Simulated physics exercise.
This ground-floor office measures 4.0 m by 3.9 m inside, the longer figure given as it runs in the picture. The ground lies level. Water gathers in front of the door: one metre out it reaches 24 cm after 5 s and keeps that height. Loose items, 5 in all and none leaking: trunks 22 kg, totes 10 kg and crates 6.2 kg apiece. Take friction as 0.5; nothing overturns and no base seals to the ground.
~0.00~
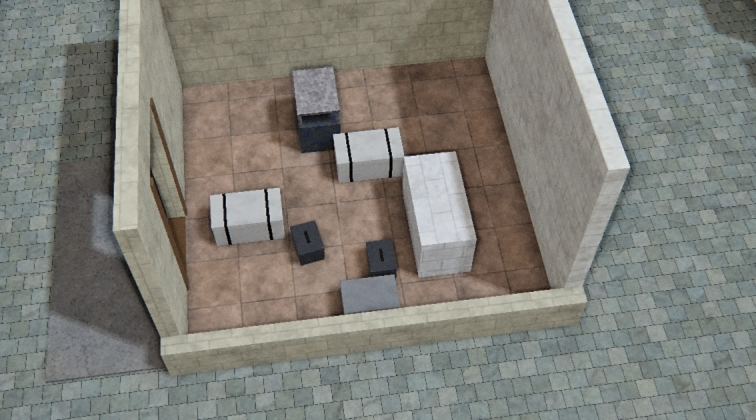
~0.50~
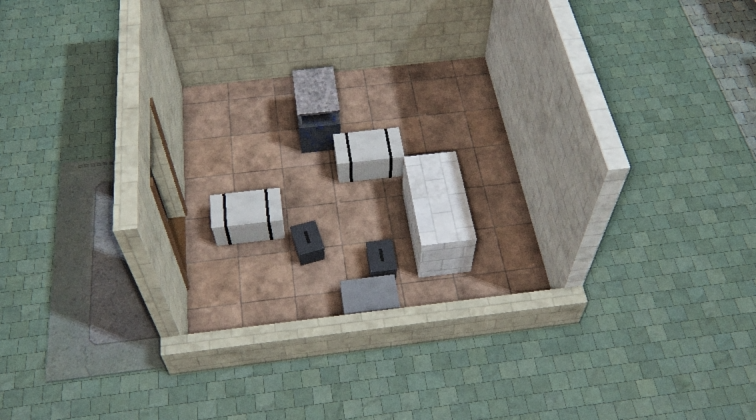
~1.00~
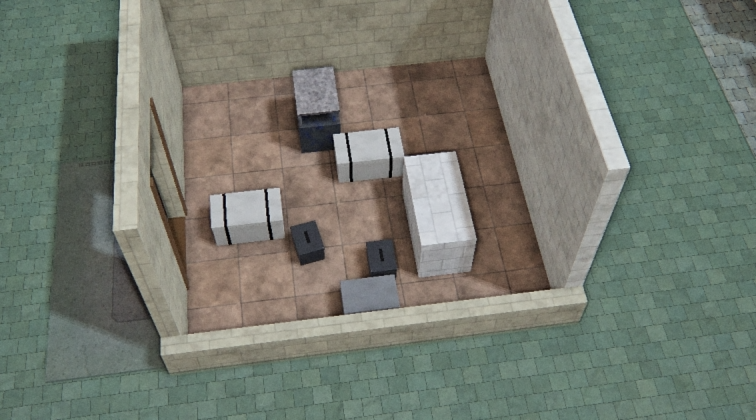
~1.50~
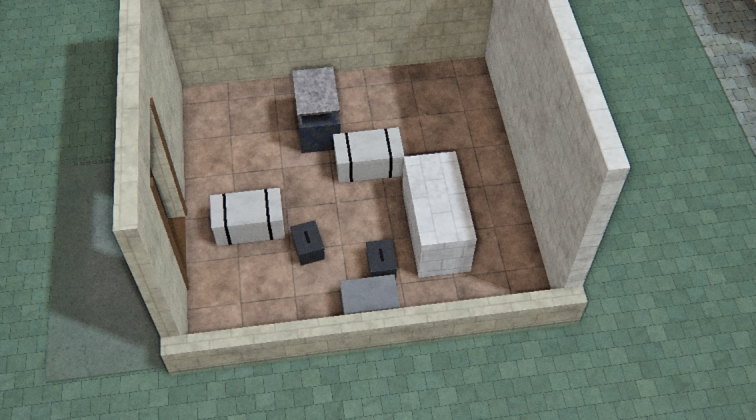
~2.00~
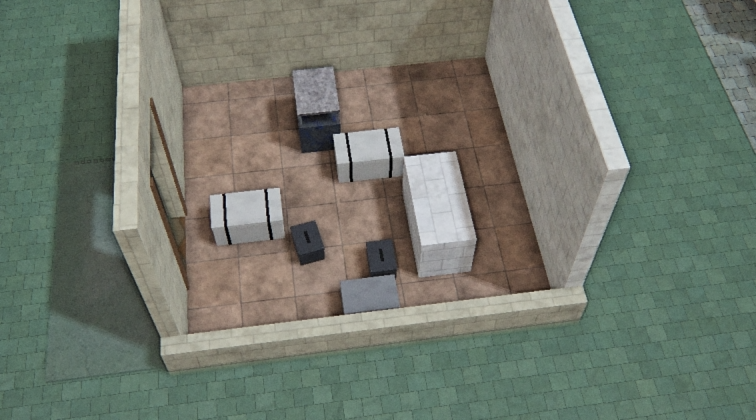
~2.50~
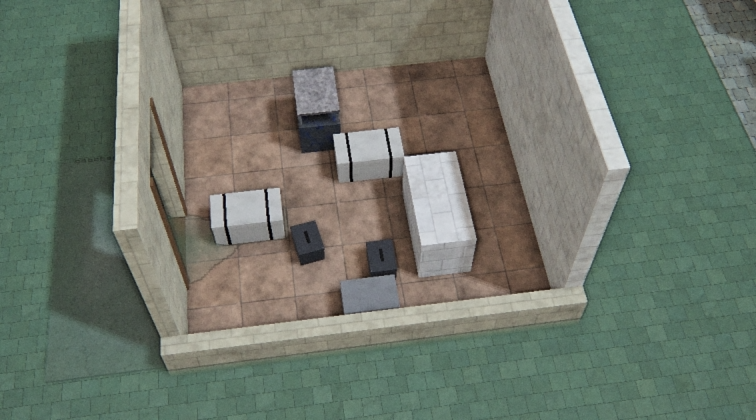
A small roofless room with pale stone walls and a brown tiled floor is seen from high above its low front wall, the view staying fixed. Two whitish boxes with black bands, a tall white block at right, a grey-topped dark unit behind, and small dark boxes near a grey one stand inside. The paving outside turns from blue-grey to green, and a faint wet sheen spreads inside the left doorway, while every object stays still.
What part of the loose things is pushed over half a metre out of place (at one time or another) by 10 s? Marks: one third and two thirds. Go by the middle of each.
Share: At least two thirds.
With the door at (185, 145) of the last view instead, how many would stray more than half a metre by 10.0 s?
In that case 0 of them.
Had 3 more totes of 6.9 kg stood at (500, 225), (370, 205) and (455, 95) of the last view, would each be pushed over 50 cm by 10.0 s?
In turn: Over, more, short of it.
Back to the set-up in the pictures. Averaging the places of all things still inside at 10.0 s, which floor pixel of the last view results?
At about (436, 157).
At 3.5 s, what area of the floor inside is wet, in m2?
About 2.0 m2.
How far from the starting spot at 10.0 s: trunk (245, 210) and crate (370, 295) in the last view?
In that order: 200 cm, 300 cm.
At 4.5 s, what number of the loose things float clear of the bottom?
I count 0.
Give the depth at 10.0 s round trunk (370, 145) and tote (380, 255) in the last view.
Roughly 6 and 7 cm.
After 3.5 s 0 of 5 are over 50 cm from their spots; 0 afloat.
After 4.5 s 0 of 5 are over 50 cm from their spots; 0 afloat.
After 7.0 s 3 of 5 are over 50 cm from their spots; 2 afloat.
After 10.0 s 5 of 5 are over 50 cm from their spots, and 5 have been at some point; 3 afloat.
